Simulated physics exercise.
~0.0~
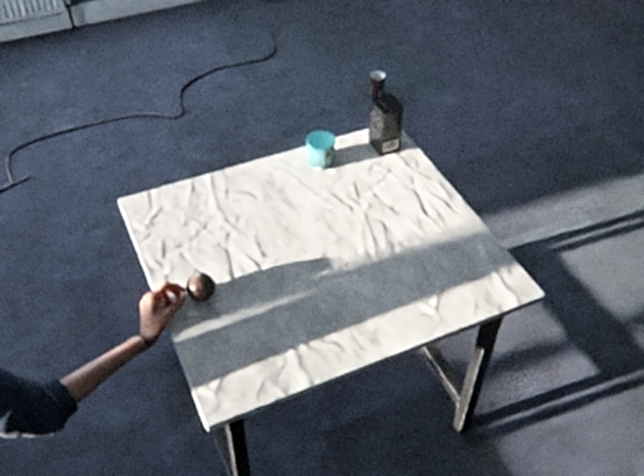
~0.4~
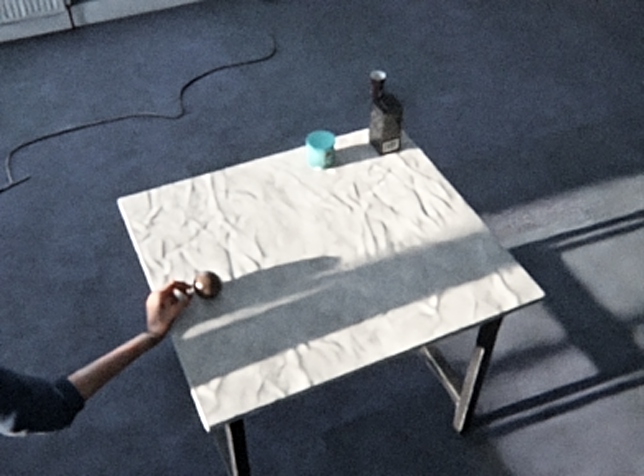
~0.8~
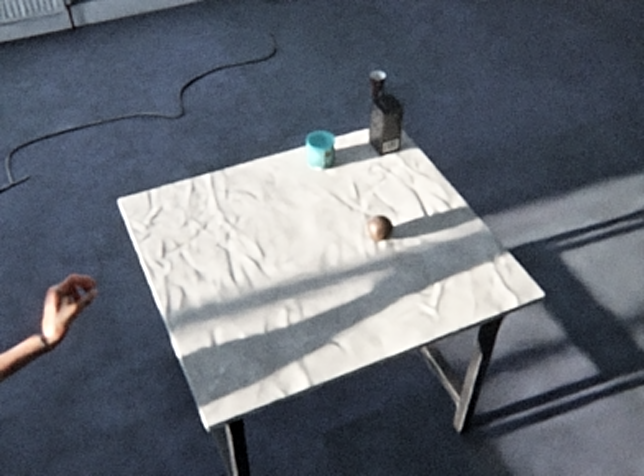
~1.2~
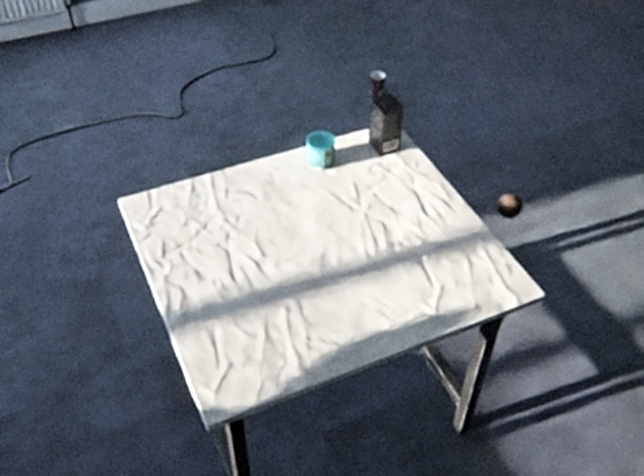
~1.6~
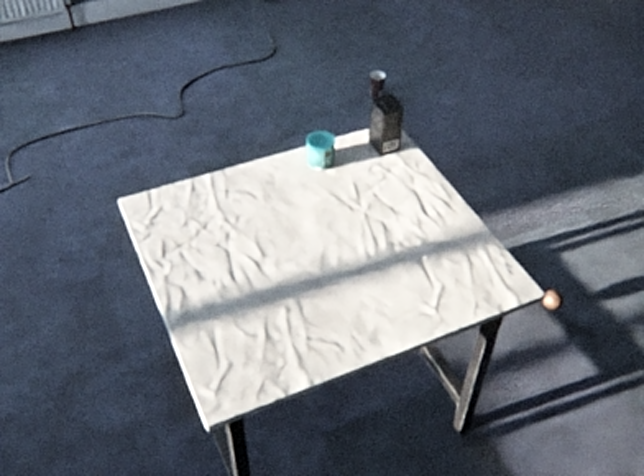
A brown ball is pushed by a hand at the left of a white table, then travels right across the surface as the hand draws back, passing a turquoise tin and dark bottle-shaped container that stay still, and drops off the right side toward the floor.
